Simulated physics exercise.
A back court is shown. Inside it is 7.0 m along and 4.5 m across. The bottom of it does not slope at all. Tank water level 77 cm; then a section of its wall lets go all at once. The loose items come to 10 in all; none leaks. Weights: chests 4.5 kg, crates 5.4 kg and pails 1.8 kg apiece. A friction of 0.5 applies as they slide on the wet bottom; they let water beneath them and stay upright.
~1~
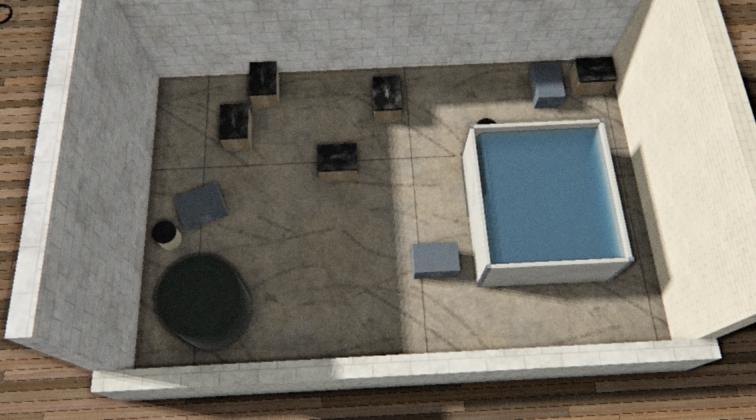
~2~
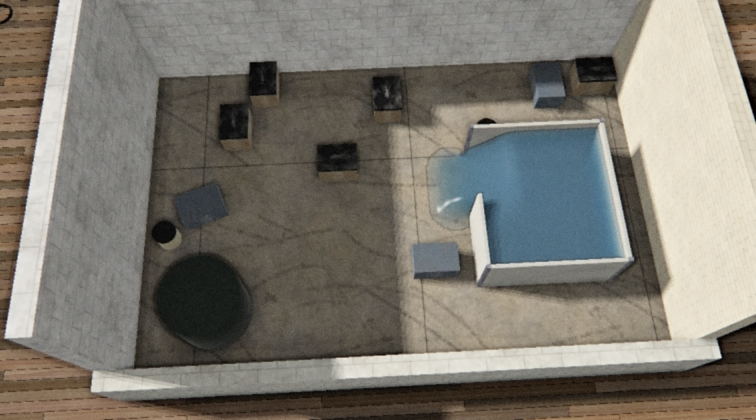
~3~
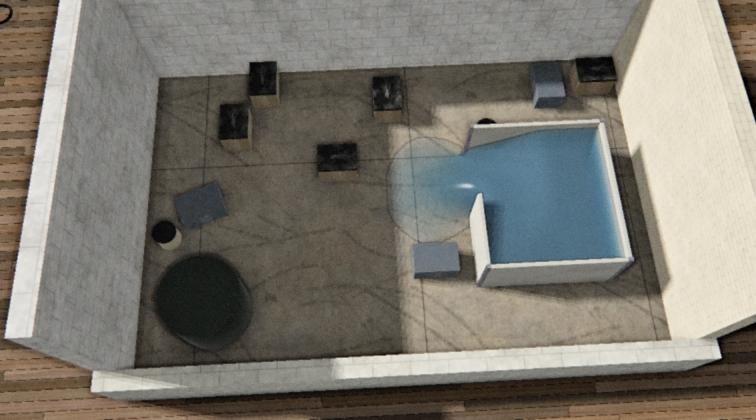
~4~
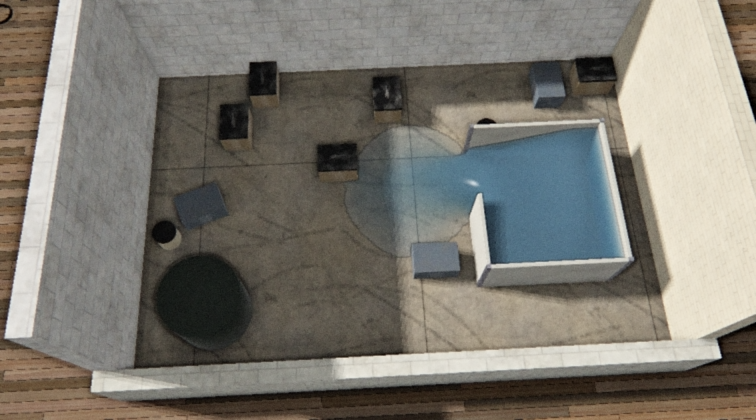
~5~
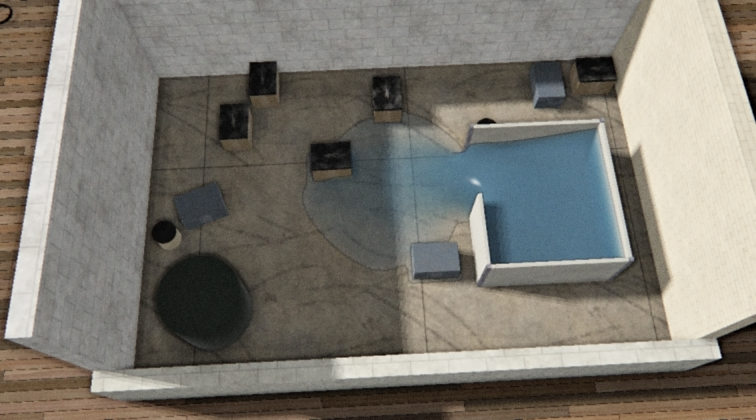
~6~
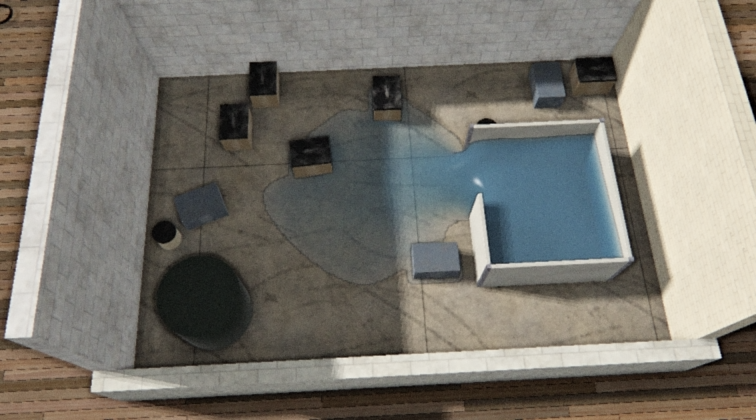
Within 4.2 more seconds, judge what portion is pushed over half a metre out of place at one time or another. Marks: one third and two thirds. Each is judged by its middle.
It will be a fair part, a third to two thirds.
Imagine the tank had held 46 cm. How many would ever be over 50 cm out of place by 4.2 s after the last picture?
That would give 5.
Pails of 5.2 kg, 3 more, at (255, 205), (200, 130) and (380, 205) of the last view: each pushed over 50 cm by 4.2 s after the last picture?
In order: Beyond it, beyond it, beyond it.
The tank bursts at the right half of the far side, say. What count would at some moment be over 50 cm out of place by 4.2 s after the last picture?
Count: 8.
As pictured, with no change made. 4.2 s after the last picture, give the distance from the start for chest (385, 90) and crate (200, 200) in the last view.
The first ends 250 centimetres from its start and the second 60 centimetres.
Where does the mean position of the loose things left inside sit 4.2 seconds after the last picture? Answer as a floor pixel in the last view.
Centred roughly on (342, 174).
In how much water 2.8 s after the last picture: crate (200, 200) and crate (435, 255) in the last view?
Close to 20 and 1 centimetres.
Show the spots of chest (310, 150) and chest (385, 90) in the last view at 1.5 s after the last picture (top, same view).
Estimated pixels: (166, 128) and (304, 63).
Then, 0.4 s after the last picture 1 of 10 are over 50 cm from their spots; 0 afloat.
Then, 1.5 s after the last picture 5 of 10 are over 50 cm from their spots; 5 afloat.
Then, 2.8 s after the last picture 6 of 10 are over 50 cm from their spots; 6 afloat.
Then, 4.2 s after the last picture 6 of 10 are over 50 cm from their spots, and 6 have been at some point; 6 afloat.
